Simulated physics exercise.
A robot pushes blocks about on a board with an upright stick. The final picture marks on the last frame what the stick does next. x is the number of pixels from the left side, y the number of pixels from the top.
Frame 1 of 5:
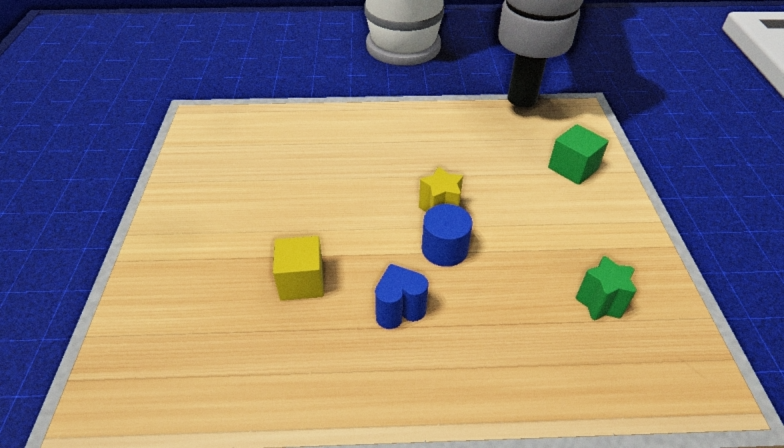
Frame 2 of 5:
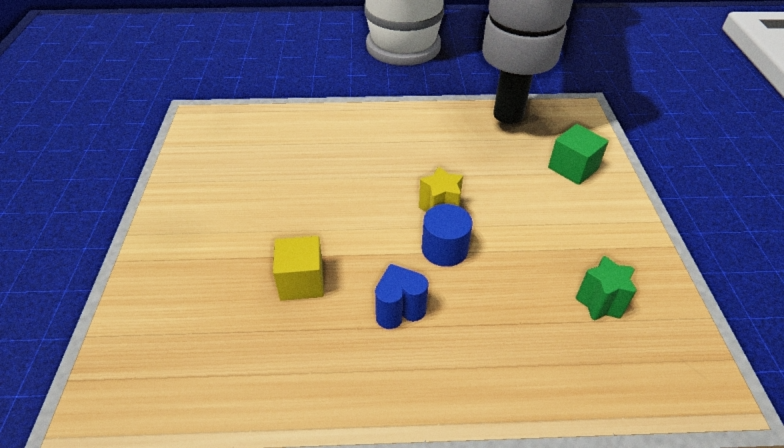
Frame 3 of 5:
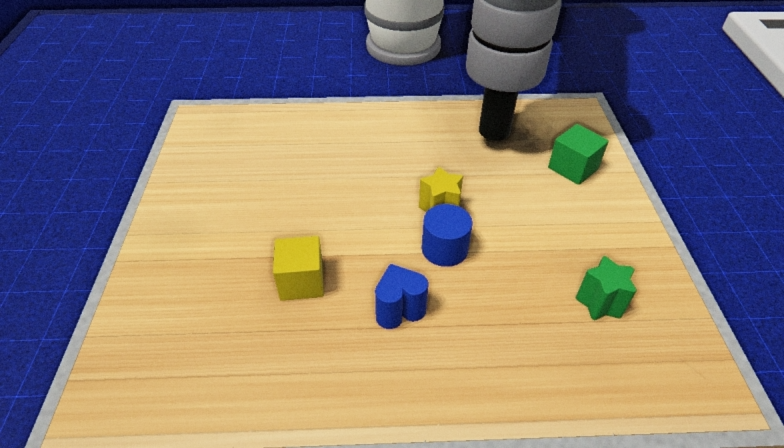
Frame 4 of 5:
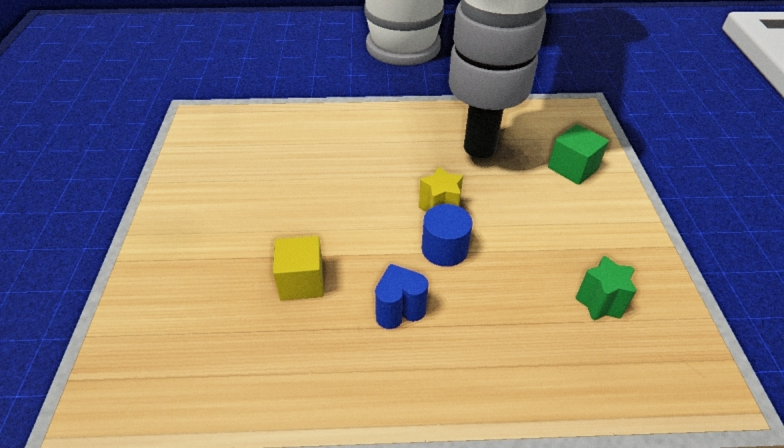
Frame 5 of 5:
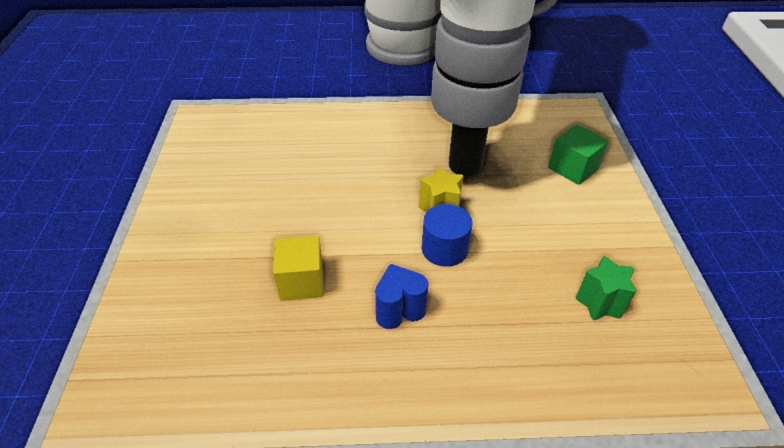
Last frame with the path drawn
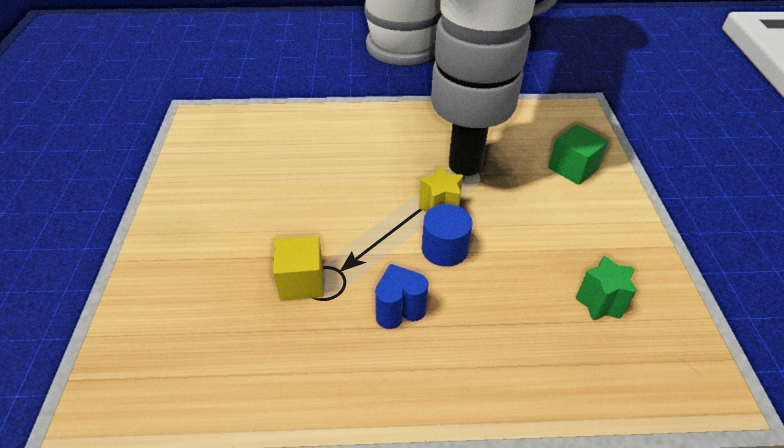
On a wooden board scattered with yellow, blue and green blocks, a robot arm moved its black stick down and to the left, nearing the yellow star, while the blocks all stayed still.
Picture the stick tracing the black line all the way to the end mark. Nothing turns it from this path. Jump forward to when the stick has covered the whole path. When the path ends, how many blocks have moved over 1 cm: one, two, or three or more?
Three or more blocks move more than 1 cm.
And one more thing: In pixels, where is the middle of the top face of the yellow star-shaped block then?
Pixel (403, 234).
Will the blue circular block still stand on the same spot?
I expect not.
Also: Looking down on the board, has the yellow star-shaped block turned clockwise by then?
No.
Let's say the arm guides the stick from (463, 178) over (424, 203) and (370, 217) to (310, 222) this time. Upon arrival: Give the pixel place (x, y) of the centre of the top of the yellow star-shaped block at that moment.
Near (410, 208).
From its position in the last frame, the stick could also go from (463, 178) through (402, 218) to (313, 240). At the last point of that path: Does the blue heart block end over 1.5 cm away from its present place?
No, that is not what happens.
The line goes in a line from (463, 178) to (325, 283).
What follows on the original path. One third of the way, stick at (423, 197); yellow star-shaped block at (423, 205), turned 25° anticlockwise; blue circular block at (448, 230).
Two thirds of the way, stick at (376, 231); yellow star-shaped block at (405, 232), turned 80° anticlockwise; blue circular block at (450, 240).
At the end, stick at (323, 271); yellow four-sided block at (276, 260); blue heart block unmoved; yellow star-shaped block at (403, 234), turned 85° anticlockwise; blue circular block at (450, 240).
